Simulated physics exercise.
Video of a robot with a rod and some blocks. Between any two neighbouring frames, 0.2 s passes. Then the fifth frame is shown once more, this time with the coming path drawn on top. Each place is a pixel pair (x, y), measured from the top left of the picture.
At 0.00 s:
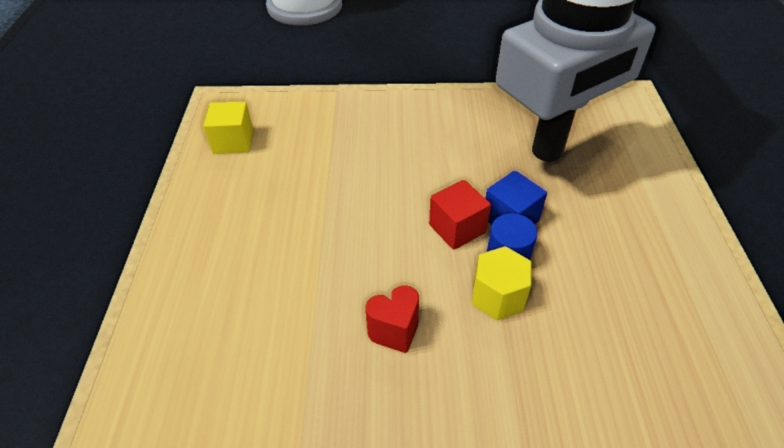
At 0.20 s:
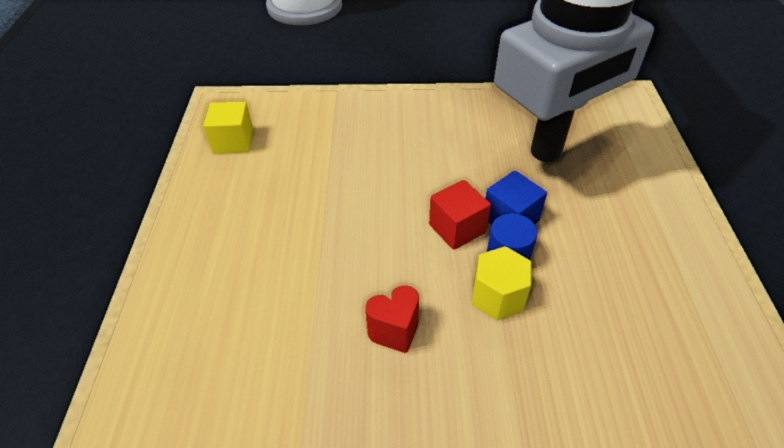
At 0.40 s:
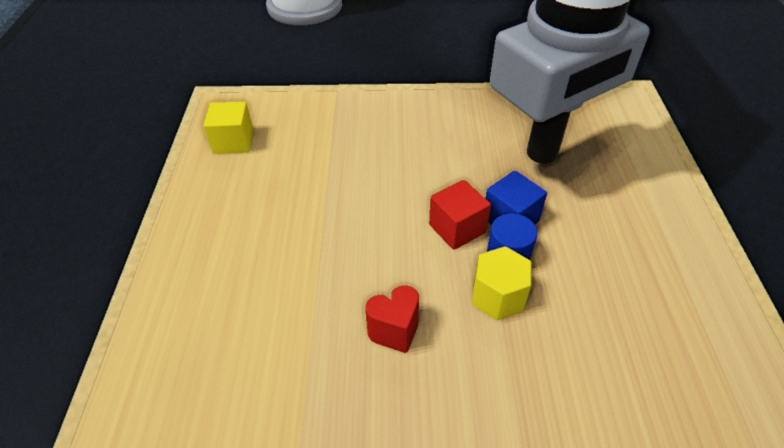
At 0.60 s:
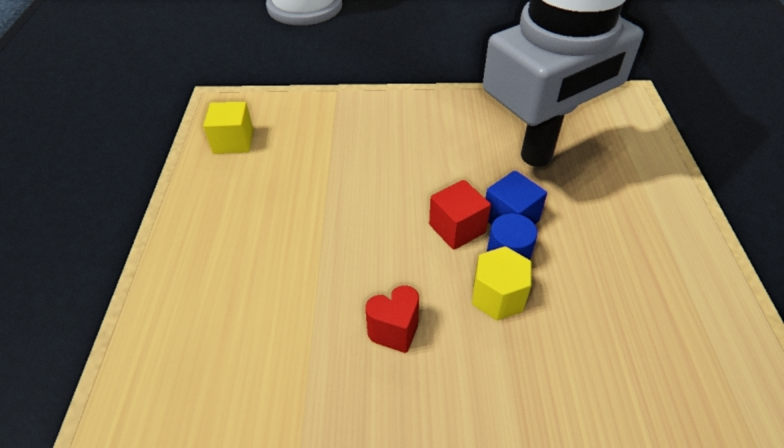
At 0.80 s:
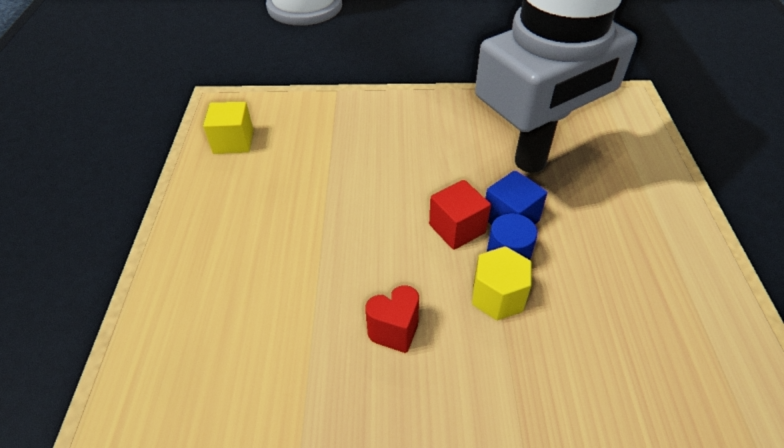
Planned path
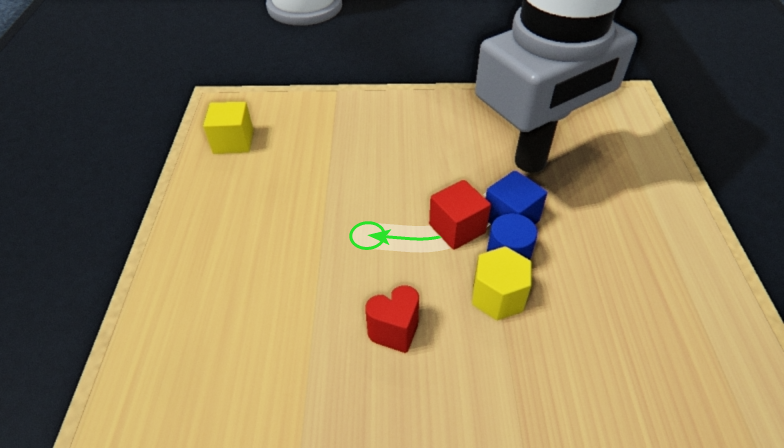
Robot arm with a black rod moving slightly left and nearer the blue blocks, while the red, blue and yellow blocks stay still.
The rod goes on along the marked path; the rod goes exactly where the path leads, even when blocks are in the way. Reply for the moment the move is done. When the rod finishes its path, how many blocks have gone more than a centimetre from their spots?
The count is three or more.
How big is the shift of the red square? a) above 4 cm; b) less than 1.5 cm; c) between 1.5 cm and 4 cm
That would be a.
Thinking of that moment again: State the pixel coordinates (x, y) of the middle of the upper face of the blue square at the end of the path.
So, by the moment the path ends, you'll find the top centre of the blue square at (514, 209).
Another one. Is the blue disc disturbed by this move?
The answer is that it is displaced.
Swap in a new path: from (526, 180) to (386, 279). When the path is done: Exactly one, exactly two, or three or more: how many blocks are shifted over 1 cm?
Count: Three or more.
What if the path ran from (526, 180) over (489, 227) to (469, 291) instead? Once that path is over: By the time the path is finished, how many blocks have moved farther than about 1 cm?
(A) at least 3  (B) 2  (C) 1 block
Answer: A.
Path on the board, from (526, 180) by way of (485, 211) and (434, 238) to (368, 235).
On the path given first. One third of the way, rod (487, 195); yellow six-sided block (503, 274); blue disc (531, 244); blue square (515, 207), turned 75° anticlockwise.
Two thirds of the way, rod (434, 222); red square (412, 235), turned 20° anticlockwise; yellow six-sided block (503, 275); blue disc (535, 247); blue square (514, 209), turned 90° anticlockwise.
At the end, rod (366, 219); red square (397, 242), turned 50° anticlockwise; yellow six-sided block (503, 275); blue disc (535, 247); blue square (514, 209), turned 90° anticlockwise.
